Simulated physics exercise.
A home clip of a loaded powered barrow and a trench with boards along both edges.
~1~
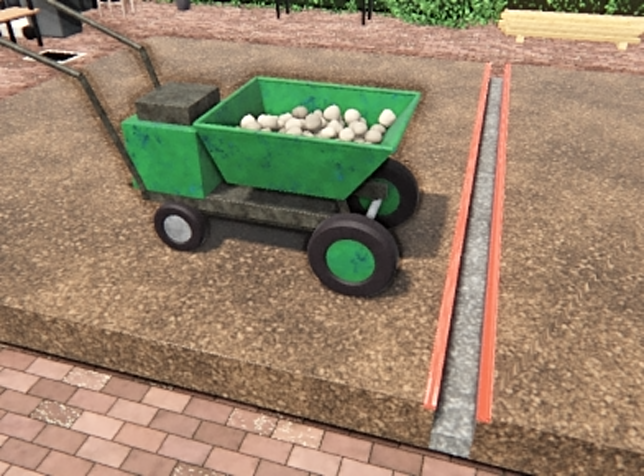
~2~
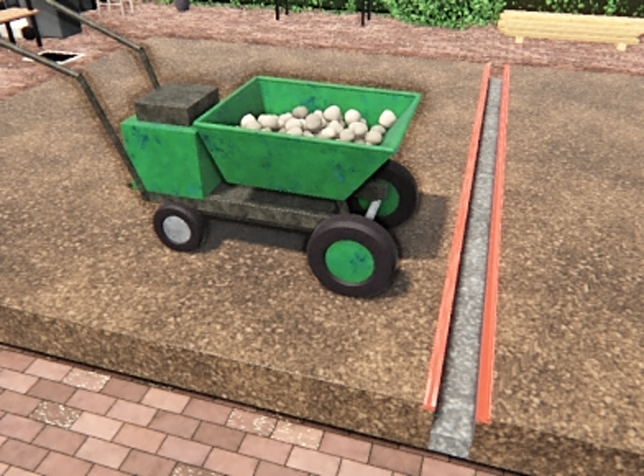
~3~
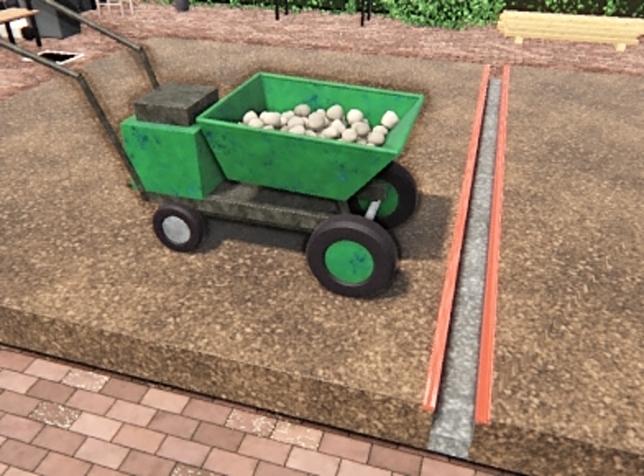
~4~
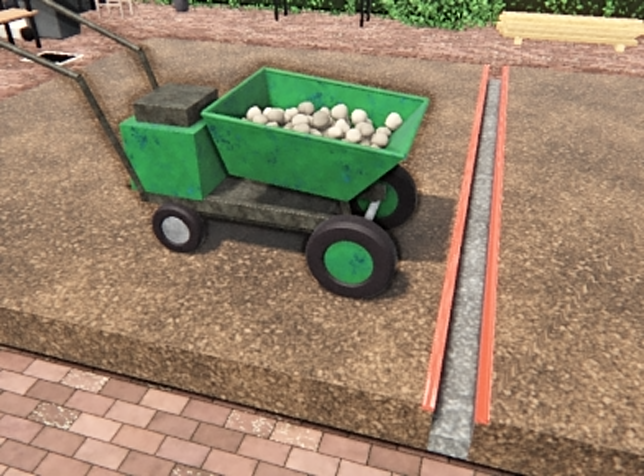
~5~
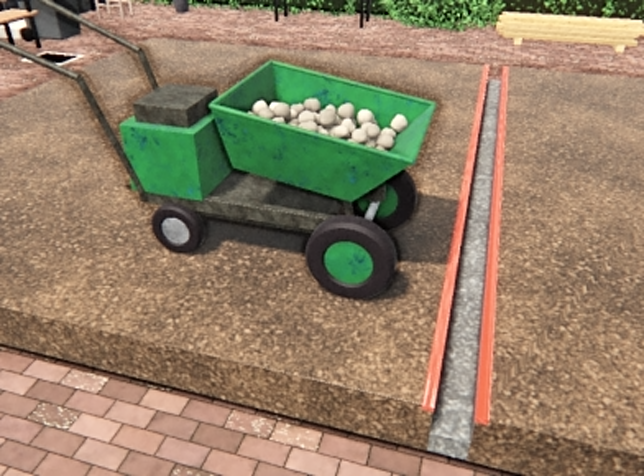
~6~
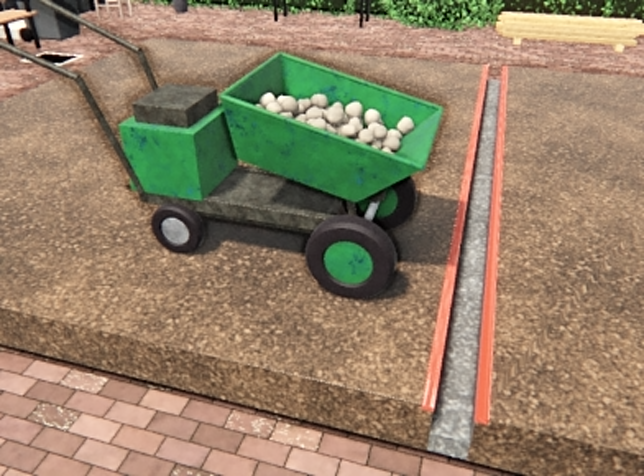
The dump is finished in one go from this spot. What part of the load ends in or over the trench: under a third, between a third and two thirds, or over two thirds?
Between the edges lies under a third of the load.
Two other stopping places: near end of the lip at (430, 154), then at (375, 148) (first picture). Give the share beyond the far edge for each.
Near 100 % and 60 %.
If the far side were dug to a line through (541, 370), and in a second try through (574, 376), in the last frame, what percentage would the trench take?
First some 80, then 100 per cent.
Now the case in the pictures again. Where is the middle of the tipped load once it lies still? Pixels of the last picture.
Roughly at (527, 281).
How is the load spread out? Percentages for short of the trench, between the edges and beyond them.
In per cent, short 0, between 20 and beyond 80.
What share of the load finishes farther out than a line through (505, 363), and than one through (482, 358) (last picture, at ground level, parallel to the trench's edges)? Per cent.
Near 70 % and 80 %.
Shortly afterwards, skip tipped well over; the whole lot in the skip.
Next, skip tipped steeply; all but a few in the skip; a little beyond it; only a few falling.
Some moments later, skip tipped right over; a little in the skip; a little in or heaped over the trench; the bulk beyond it.
In the end, skip tipped right over; near a quarter in or heaped over the trench; the bulk beyond it.
